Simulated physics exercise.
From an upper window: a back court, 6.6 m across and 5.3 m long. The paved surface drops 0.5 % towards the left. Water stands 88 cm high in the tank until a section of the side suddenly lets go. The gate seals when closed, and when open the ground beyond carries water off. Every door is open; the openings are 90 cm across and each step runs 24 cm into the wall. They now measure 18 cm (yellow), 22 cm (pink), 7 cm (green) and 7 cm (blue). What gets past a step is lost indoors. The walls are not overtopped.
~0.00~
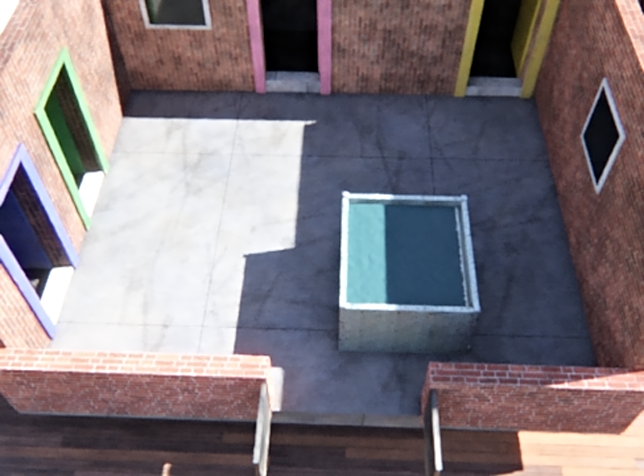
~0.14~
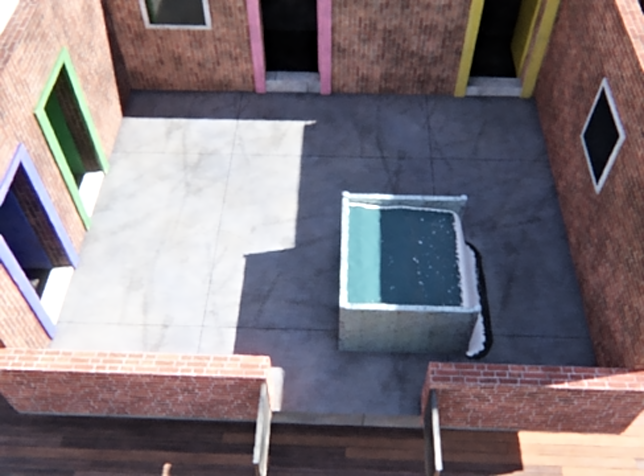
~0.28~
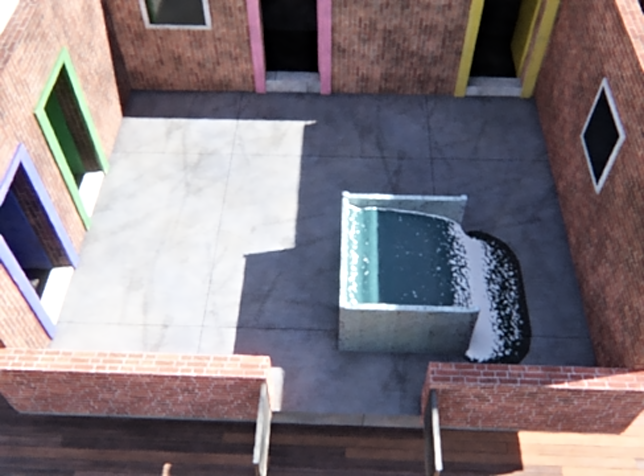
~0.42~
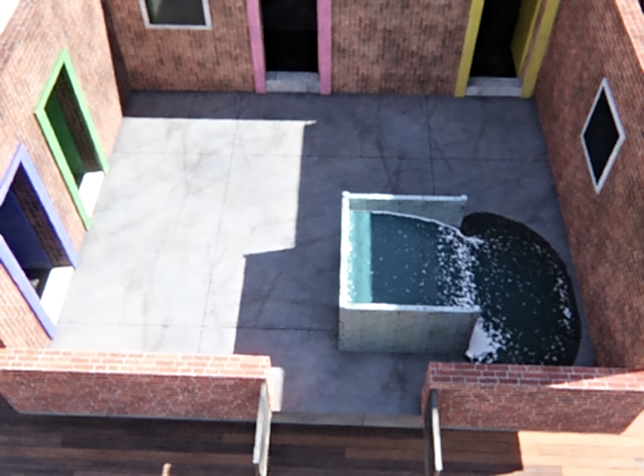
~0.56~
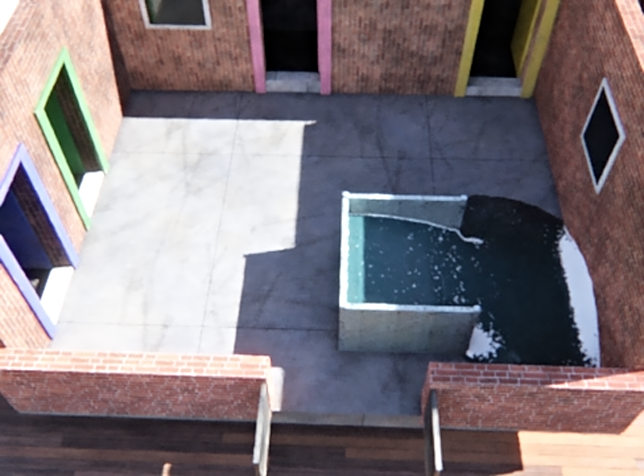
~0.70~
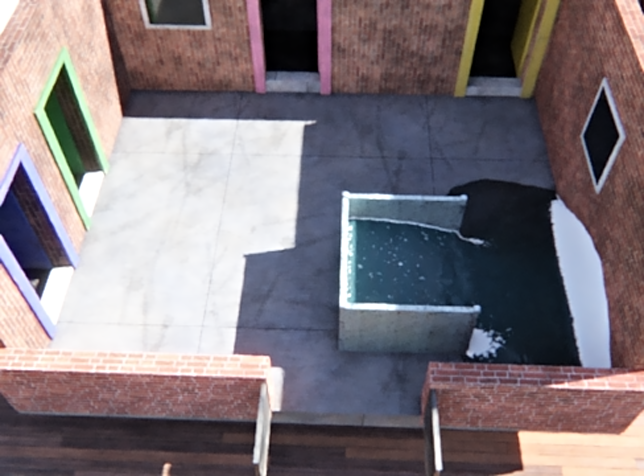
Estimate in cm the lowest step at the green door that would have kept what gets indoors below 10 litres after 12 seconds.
About 7.5 cm.
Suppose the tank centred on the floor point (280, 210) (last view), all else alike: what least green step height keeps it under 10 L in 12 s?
Some 7.5 cm.
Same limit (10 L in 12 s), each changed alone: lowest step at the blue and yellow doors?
Roughly 8.0 cm at blue and 25 cm at yellow.
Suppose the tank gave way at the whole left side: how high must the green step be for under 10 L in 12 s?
Some 21 cm.
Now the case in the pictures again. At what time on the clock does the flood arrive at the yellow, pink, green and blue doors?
Yellow 1.6 s, pink 2.8 s, green 4.5 s, blue 3.6 s.
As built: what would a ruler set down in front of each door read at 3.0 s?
In cm: Yellow 22, pink 2, green 0, blue 0.
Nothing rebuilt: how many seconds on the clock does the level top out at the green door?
Around 6.5 s.
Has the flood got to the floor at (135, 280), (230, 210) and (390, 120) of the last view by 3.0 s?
In turn: Still dry, still dry, under water.
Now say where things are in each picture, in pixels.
The first picture shows still water, 88 cm deep, in the tank at (406, 253); the green door at (76, 148) is dry.
In the second picture, the gap is at (459, 280), the front 0.3 m out at (484, 347); the back of the tank holds 88 cm.
In the third picture, the gap is at (458, 283), the front 0.8 m out at (523, 339); the back of the tank holds 79 cm.
In the fourth picture, the gap is at (458, 285), the front 1.4 m out at (573, 320); the back of the tank holds 75 cm.
In the fifth picture, water pours out at (458, 286) and has run 1.6 m, to a hidden place; about 11 cm deep outside, 71 cm at the back.
In the sixth picture, the front is at (555, 197), 1.8 m from the gap at (457, 287); 4.6 m2 of floor is wet, 61 cm left at the back; 5.1 m in a straight line remain to the green door at (76, 148).
After 1.4 s water covers 15 % of the floor, deepest (55 cm) near (596, 401); it has not reached the green door.
After 3.0 s water covers 50 % of the floor, deepest (25 cm) near (531, 106); it has not reached the green door.
After 12.0 s water covers 95 % of the floor, deepest (10 cm) near (42, 369); 6 cm at the green door, 10 litres in over its 7 cm step.
At the green door as built, the water arrived by 4.7 s and peaked near 11 cm at 6.4 s.
With a step of 6.5 cm, 14 litres would have come in within the 12 s; with 8.5 cm, 4 litres. So under 10 litres takes about 7.5 cm.
